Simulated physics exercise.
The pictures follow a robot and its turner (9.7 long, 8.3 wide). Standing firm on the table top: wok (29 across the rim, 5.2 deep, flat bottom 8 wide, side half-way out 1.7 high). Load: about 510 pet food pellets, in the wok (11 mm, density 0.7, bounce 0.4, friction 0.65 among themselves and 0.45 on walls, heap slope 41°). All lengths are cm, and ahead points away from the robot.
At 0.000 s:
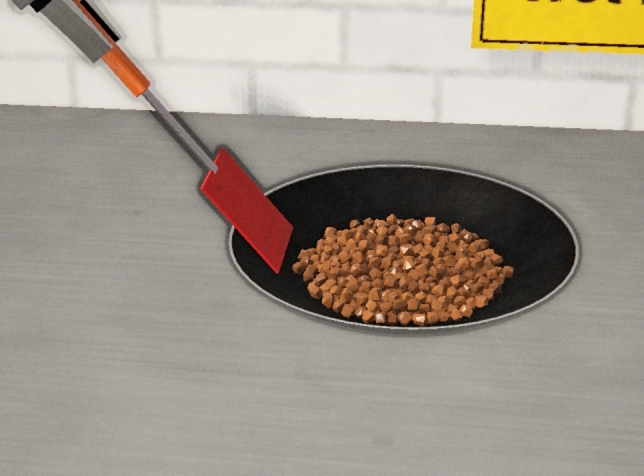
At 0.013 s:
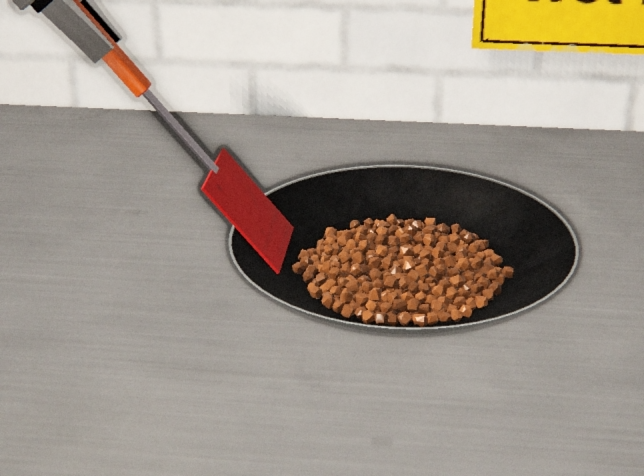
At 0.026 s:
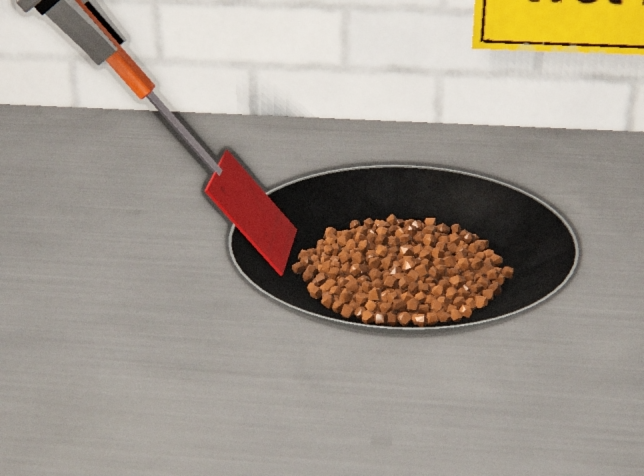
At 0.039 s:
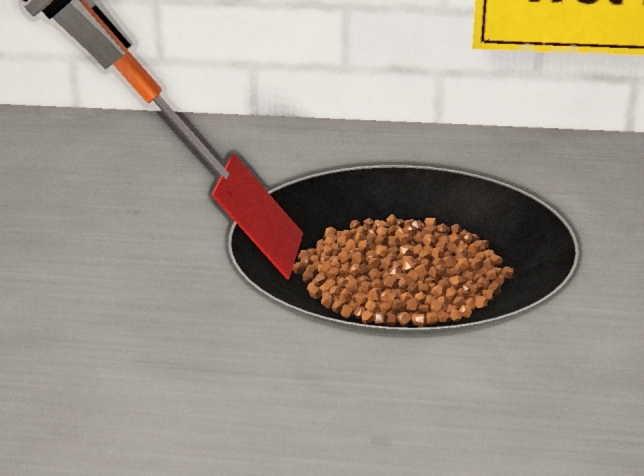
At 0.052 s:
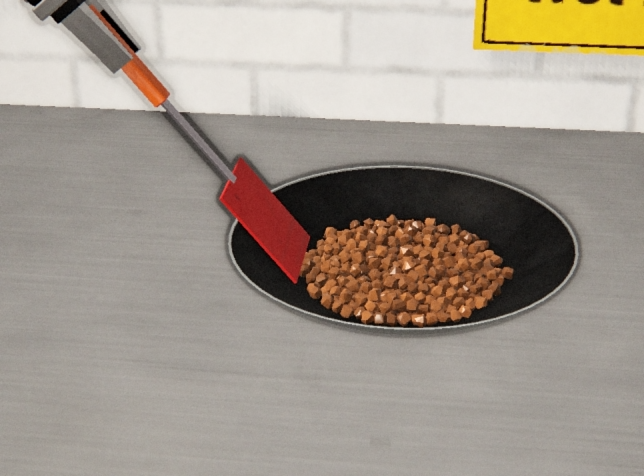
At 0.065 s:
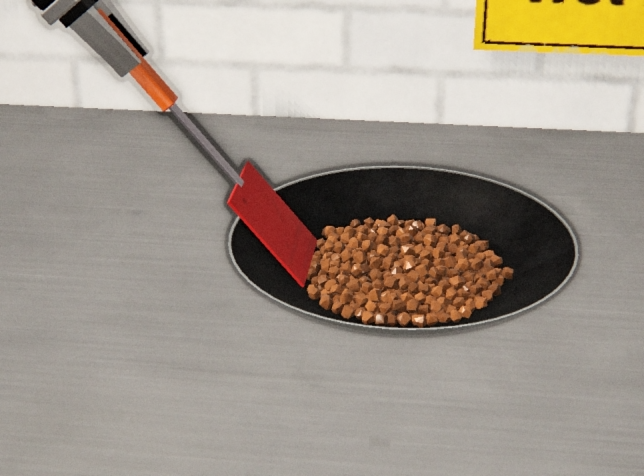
A robot arm holding a red turner slid it slowly down and to the right inside a black wok, nudging the left edge of a heap of brown pellets, which barely shifted.
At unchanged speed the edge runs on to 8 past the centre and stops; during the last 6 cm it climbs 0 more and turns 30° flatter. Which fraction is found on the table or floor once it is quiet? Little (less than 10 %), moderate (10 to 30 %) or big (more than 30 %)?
A moderate share, 10 to 30 %, ends on the table or floor.
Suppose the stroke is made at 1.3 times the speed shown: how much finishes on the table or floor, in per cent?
About 20 per cent.
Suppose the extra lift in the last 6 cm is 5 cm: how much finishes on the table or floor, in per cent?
Some 10 per cent.
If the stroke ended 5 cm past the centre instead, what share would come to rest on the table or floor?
Then about 5 per cent.
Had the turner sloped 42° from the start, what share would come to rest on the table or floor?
Then about 20 per cent.
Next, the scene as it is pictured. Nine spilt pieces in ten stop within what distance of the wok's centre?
Roughly 25 cm.
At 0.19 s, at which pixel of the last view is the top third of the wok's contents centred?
Near (468, 257).
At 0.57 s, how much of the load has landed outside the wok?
Roughly 20 per cent.
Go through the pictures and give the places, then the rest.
The turner top edge at (212, 167), sloping 51°; upper third of the load around (400, 261), from x 300 to 510, top at y 220; 507 in the wok, in the first picture.
The turner top edge at (213, 168), sloping 51°; upper third of the load around (400, 261), from x 300 to 510, top at y 220, in the second picture.
The turner top edge at (216, 170), sloping 51°; upper third of the load around (400, 261), from x 300 to 510, top at y 220, in the third picture.
The turner top edge at (223, 173), sloping 51°; upper third of the load around (399, 261), from x 300 to 510, top at y 220, in the fourth picture.
The turner top edge at (231, 177), sloping 51°; upper third of the load around (399, 260), from x 305 to 510, top at y 220, in the fifth picture.
The turner top edge at (238, 181), sloping 51°; upper third of the load around (399, 258), from x 310 to 510, top at y 220; 507 in the wok, in the sixth picture.
After 0.19 s, sloping 51°, highest piece 5 above the table; 507 in the wok.
After 0.31 s, sloping 41°, highest piece 7 above the table; 498 in the wok, 9 on the blade or in flight.
After 0.57 s, sloping 21°, highest piece 8 above the table; 403 in the wok, 104 on the table or floor.
After 1.62 s, sloping 21°, highest piece 7 above the table; 400 in the wok, 107 on the table or floor.
In the end, 400 in the wok, 107 on the table or floor. That is 21 % on the table or floor.
